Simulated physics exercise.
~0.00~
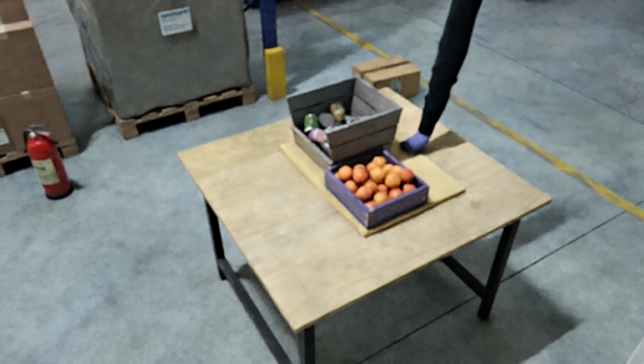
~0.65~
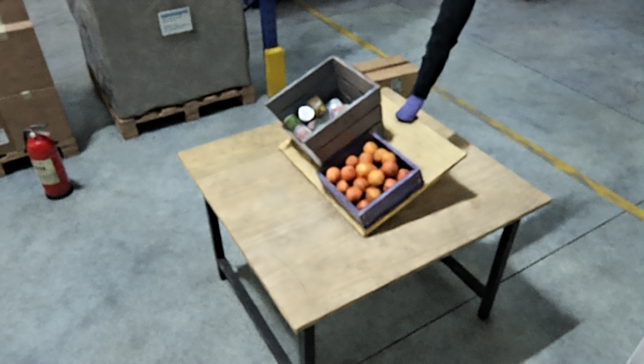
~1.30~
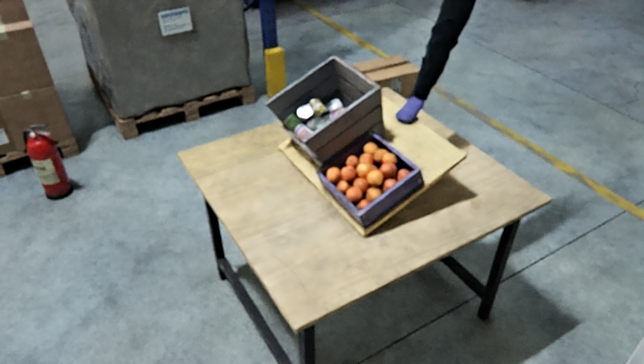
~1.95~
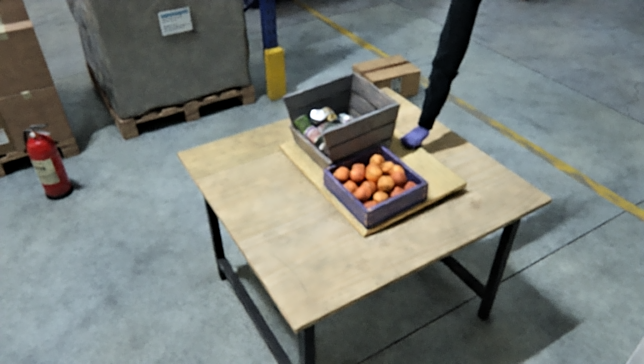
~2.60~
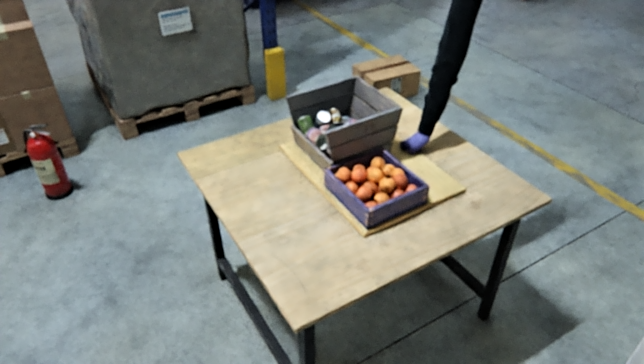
Board carrying a blue crate of oranges and a grey crate of tins tilting left under a gloved hand, then settling flat, still loaded.
